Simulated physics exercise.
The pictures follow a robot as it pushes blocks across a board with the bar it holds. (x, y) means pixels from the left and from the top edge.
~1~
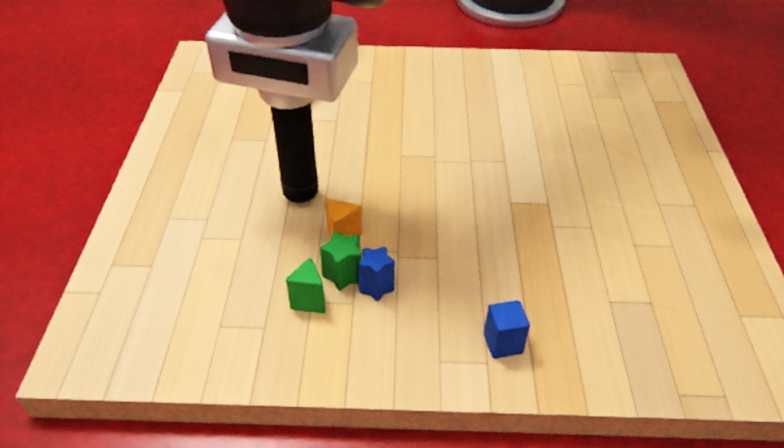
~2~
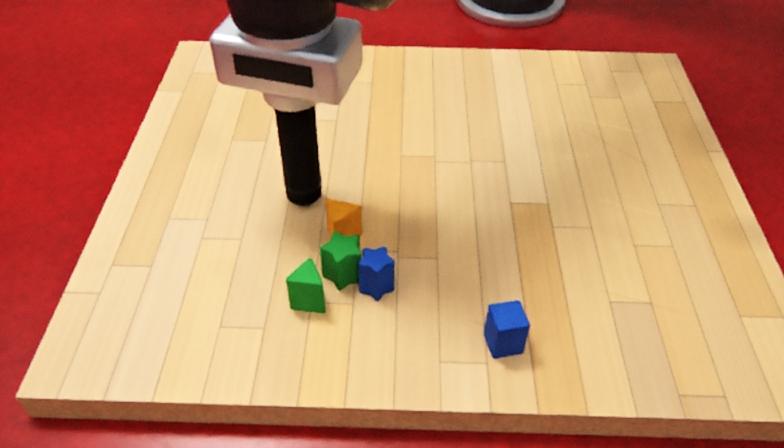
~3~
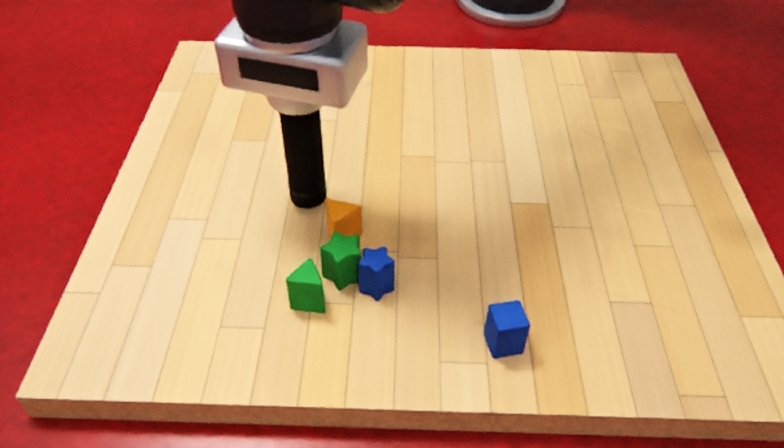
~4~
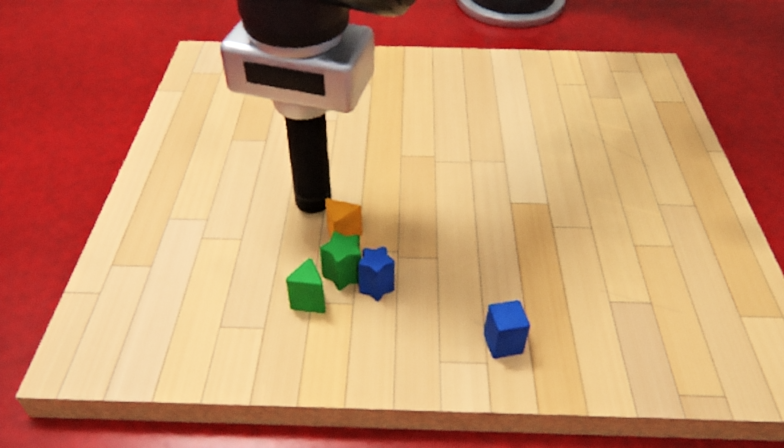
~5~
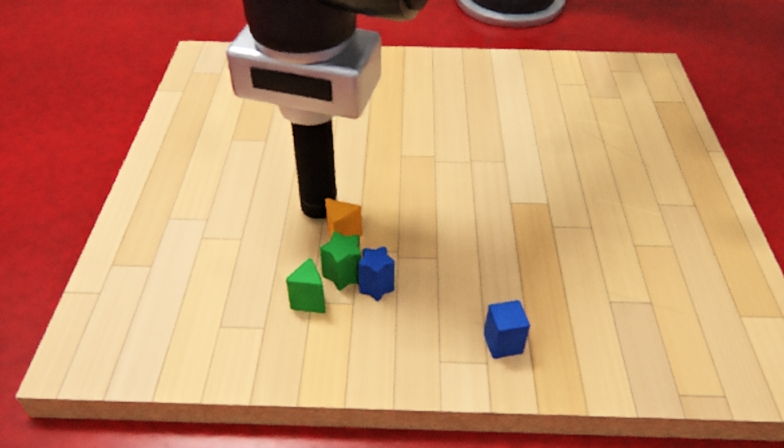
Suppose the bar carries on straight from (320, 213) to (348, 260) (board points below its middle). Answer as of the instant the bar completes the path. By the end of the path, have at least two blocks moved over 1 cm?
Answer: Yes.
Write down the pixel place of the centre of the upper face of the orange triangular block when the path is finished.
The orange triangular block ends near (377, 237).
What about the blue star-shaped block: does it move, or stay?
The block stays on its spot.
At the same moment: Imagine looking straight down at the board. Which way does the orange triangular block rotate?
From the top, the block rotates counterclockwise.
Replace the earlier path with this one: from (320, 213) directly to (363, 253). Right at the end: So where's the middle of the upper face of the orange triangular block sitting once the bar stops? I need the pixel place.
Roughly at (379, 243).
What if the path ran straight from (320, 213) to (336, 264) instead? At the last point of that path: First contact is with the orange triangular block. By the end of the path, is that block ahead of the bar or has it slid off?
It is gone from the front.
What follows on the original path. Halfway along, bar at (333, 230); orange triangular block at (352, 222), turned 60° anticlockwise.
At the end, bar at (347, 254); orange triangular block at (377, 237), turned 85° anticlockwise; green star-shaped block at (341, 259); blue star-shaped block in place.
